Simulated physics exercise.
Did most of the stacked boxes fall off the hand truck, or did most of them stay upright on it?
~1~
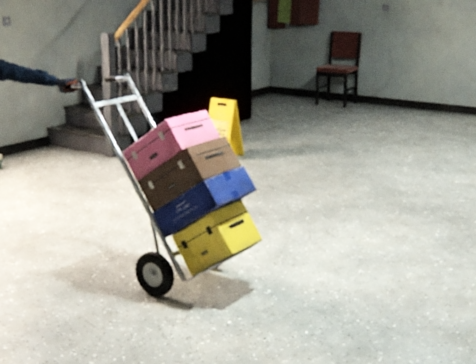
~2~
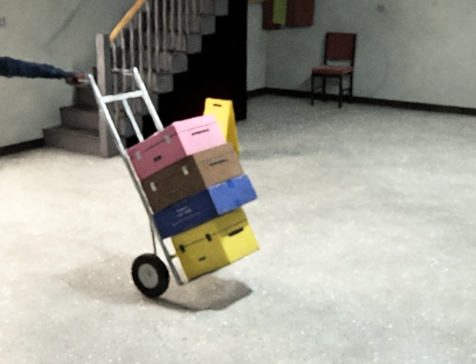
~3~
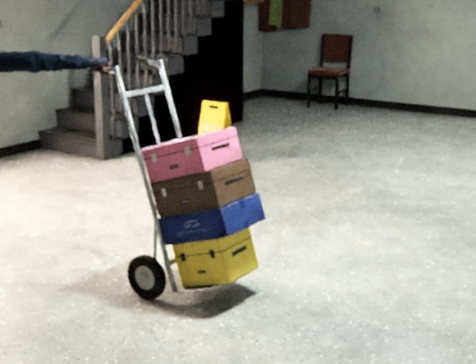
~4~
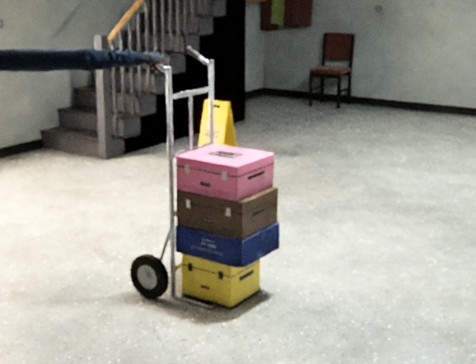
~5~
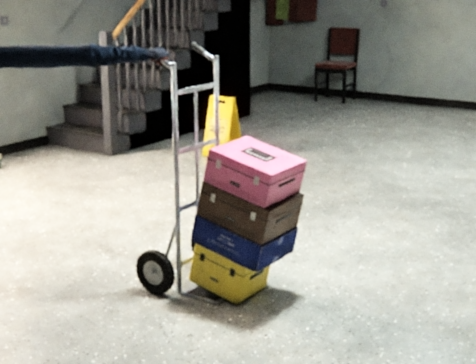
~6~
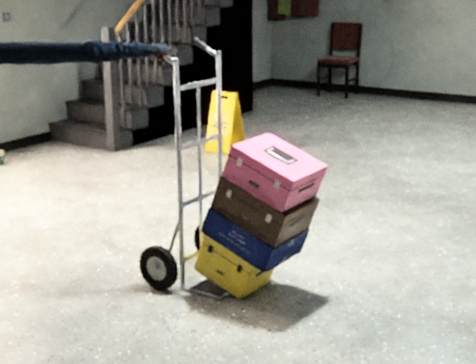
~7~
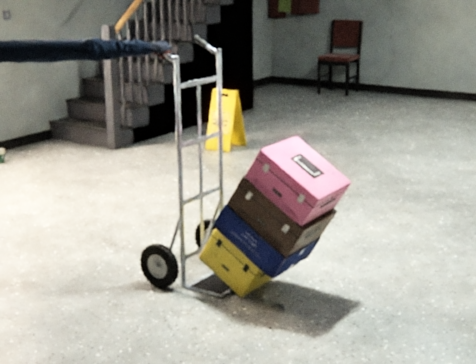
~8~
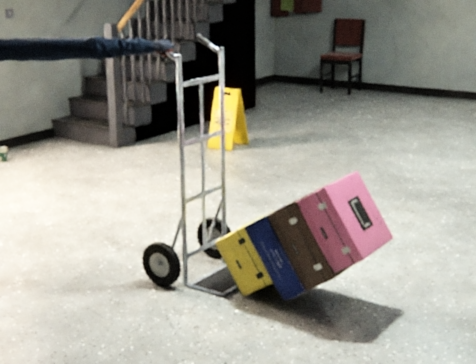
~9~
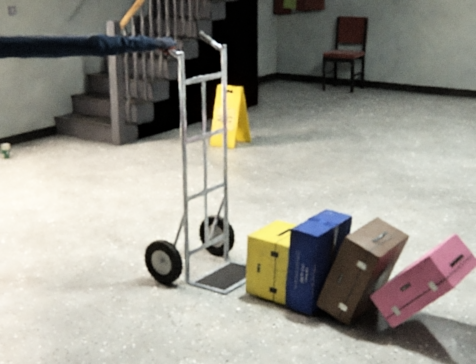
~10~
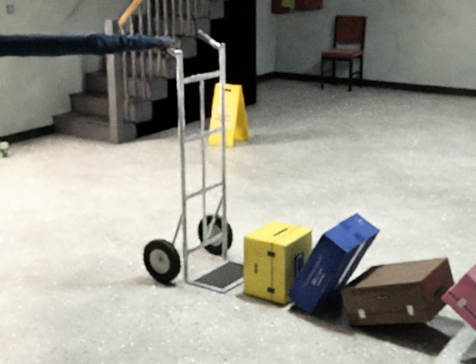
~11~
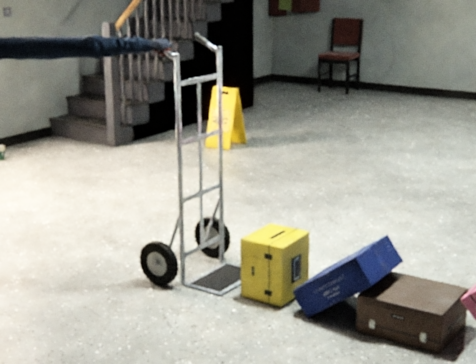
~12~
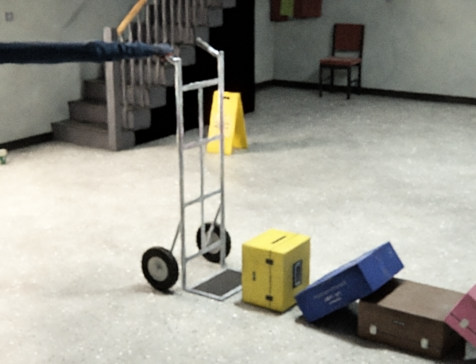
Most of them fell off. At least three, the pink, brown and blue boxes, toppled off to the right and ended up on the floor.
